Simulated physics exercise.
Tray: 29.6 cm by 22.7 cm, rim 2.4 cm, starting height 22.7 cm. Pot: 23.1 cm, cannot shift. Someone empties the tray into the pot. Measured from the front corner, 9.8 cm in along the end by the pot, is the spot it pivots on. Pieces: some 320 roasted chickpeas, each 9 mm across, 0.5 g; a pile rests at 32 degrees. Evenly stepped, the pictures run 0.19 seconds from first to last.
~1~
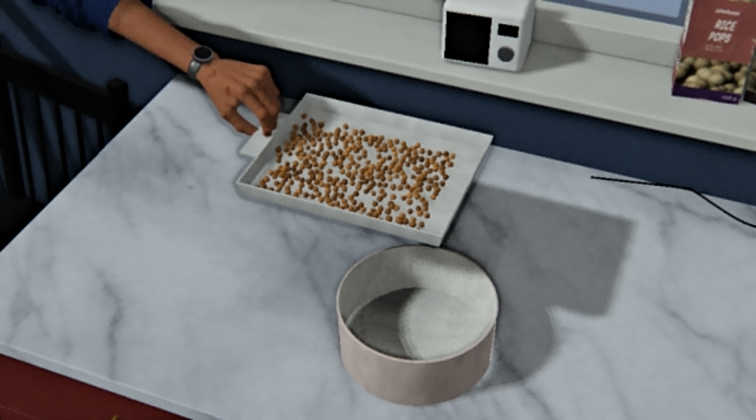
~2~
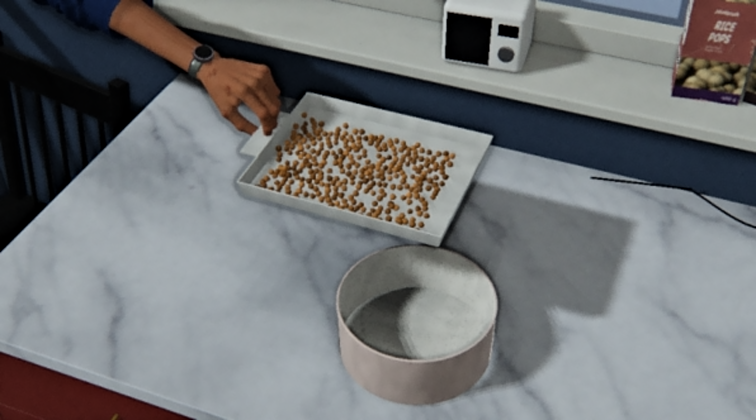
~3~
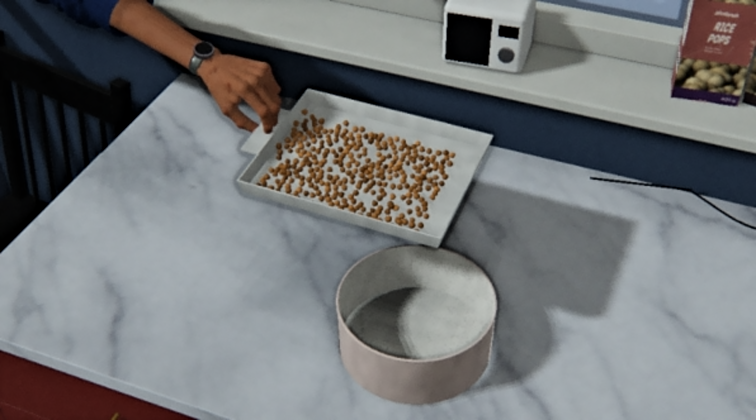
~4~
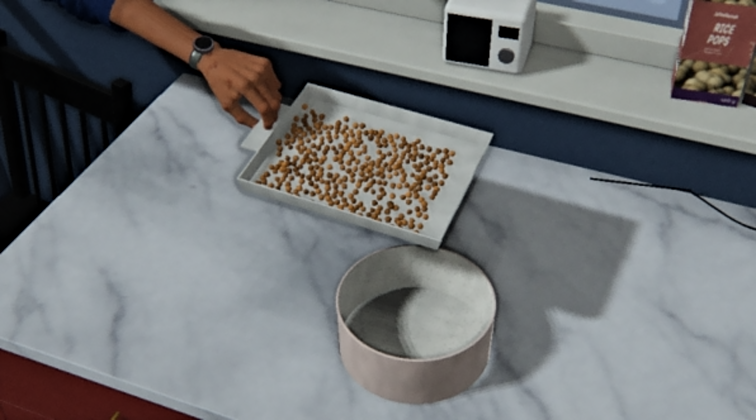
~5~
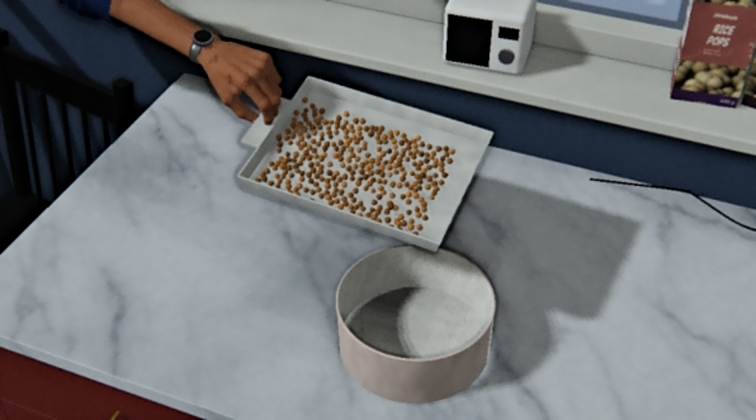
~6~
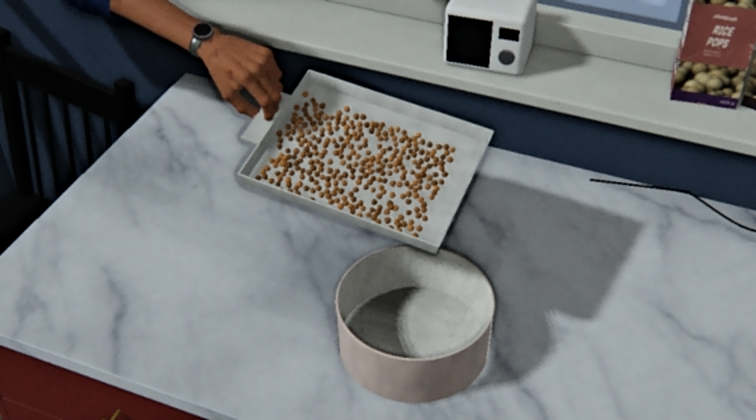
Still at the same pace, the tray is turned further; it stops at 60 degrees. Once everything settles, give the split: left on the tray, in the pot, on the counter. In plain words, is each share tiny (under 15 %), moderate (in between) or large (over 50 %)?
At the end, left on the tray: I expect the major share of the load there; pot: I expect a mere dribble of the load there; counter: I expect a mere dribble of the load there.
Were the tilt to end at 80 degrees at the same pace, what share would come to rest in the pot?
In that case it comes to about 15 in a hundred.
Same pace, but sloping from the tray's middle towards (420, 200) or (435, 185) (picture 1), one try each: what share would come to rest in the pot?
Estimate: Some 10 % and some 0 % respectively.
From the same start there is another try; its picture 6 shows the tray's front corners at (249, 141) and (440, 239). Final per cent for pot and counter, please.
Pot 15 % / counter 25 %.
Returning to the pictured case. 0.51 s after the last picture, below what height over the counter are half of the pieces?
Around 26 cm up.
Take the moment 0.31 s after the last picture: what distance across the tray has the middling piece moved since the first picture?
Displacement on the tray: About 4 cm.
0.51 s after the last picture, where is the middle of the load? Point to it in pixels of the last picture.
Near (385, 200).
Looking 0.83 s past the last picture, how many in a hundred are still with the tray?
Estimate: About 95 percent.
Then, 0.31 s after the last picture, tilt 35 degrees; the tray holds 100 %, the pot 0 %.
Then, 0.51 s after the last picture, tilt 51 degrees; the tray holds 100 %, the pot 0 %.
Then, 0.83 s after the last picture, tilt 60 degrees; the tray holds 95 %, the pot 5 %.
In the end, tray 95 %, pot 5 %, counter 0 %.
